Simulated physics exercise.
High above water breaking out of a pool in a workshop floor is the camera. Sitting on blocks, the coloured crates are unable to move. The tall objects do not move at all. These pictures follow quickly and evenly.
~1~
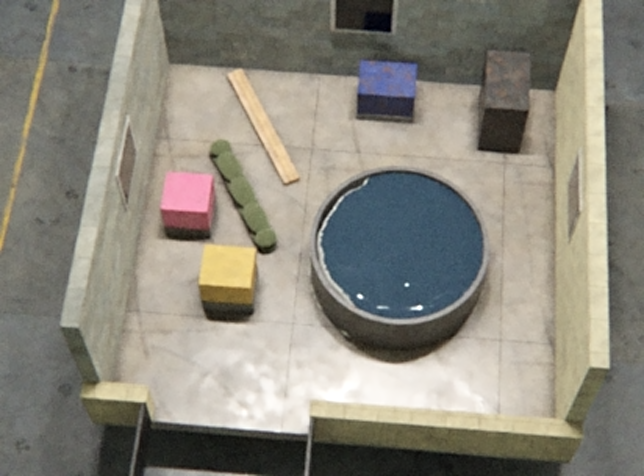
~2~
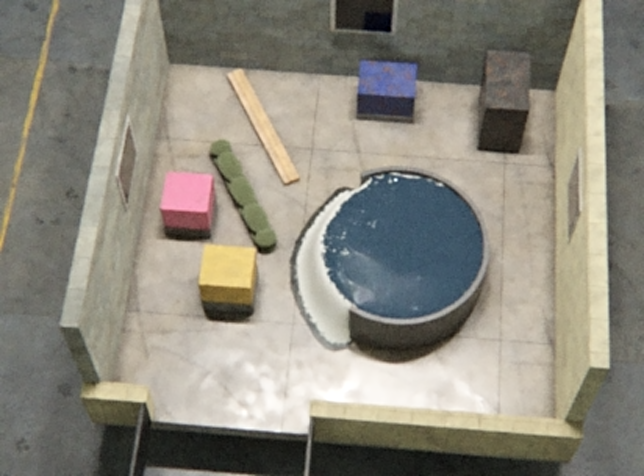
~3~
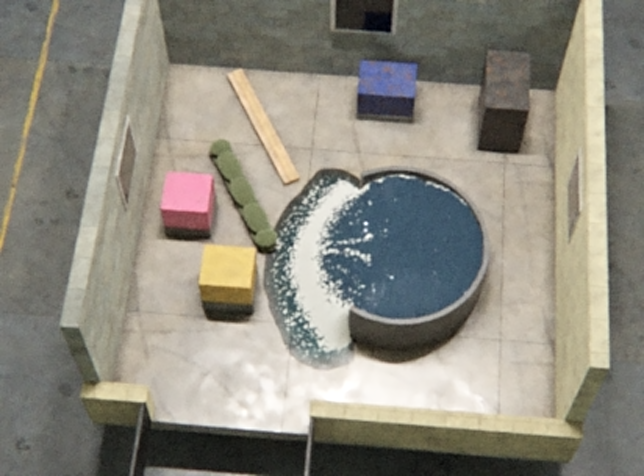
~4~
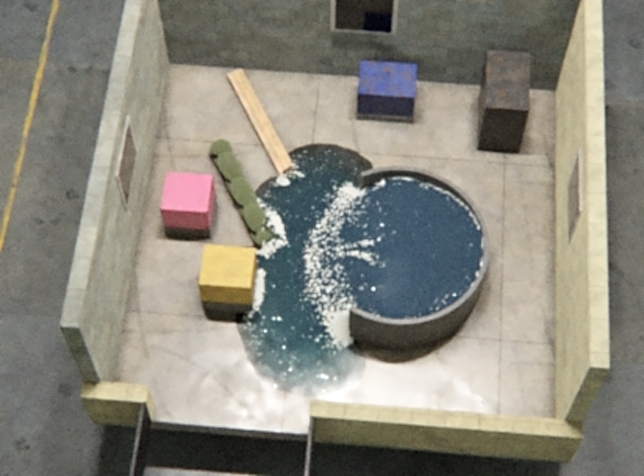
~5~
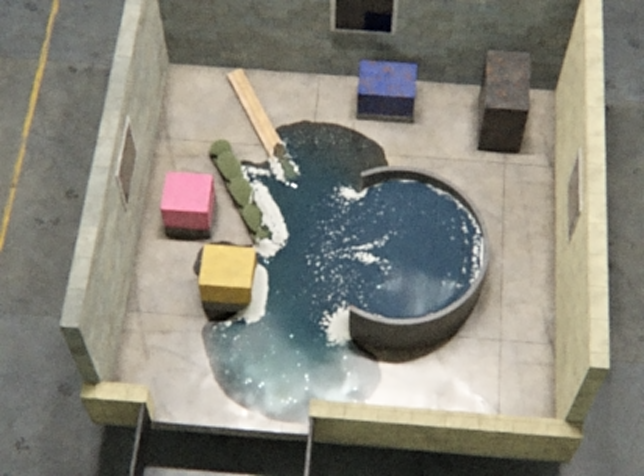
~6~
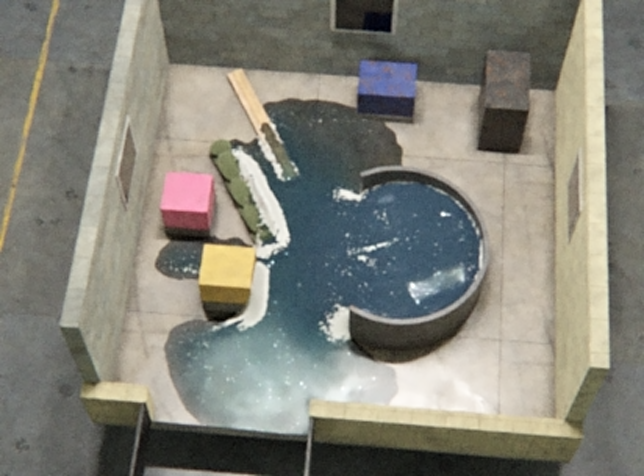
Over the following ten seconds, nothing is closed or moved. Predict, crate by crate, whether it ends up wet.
The yellow crate is going to be reached by the water. The blue crate is going to be reached by the water. The pink crate is going to be reached by the water.
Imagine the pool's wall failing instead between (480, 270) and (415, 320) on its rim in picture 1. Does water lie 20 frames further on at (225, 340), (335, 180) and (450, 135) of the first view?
One by one, they turn out drenched, not soaked and drenched.
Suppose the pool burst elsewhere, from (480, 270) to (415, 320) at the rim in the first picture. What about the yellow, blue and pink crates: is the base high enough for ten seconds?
I'd expect the yellow crate remains untouched, the blue crate goes wet, and the pink crate remains untouched.
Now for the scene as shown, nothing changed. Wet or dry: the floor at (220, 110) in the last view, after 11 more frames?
That point would be inundated.
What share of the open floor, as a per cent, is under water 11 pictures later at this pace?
I make it 60 per cent.
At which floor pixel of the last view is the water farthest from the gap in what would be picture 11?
Roughly (169, 67).
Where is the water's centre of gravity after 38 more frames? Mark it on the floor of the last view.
About (300, 224).
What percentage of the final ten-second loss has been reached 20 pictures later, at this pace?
By my reckoning, 50 %.
A moment on, water covers 55 % of the floor; the yellow crate water round its plinth, the blue crate water round its plinth, the pink crate water round its plinth.
Next, water covers 60 % of the floor; the yellow crate water round its plinth, the blue crate water round its plinth, the pink crate water round its plinth.
Then, water covers 65 % of the floor; the yellow crate water round its plinth, the blue crate water round its plinth, the pink crate water round its plinth.
Later, water covers 95 % of the floor; the yellow crate water round its plinth, the blue crate water round its plinth, the pink crate water round its plinth.
In the end, water covers 95 % of the floor; the yellow crate was topped, the blue crate was topped, the pink crate was topped.
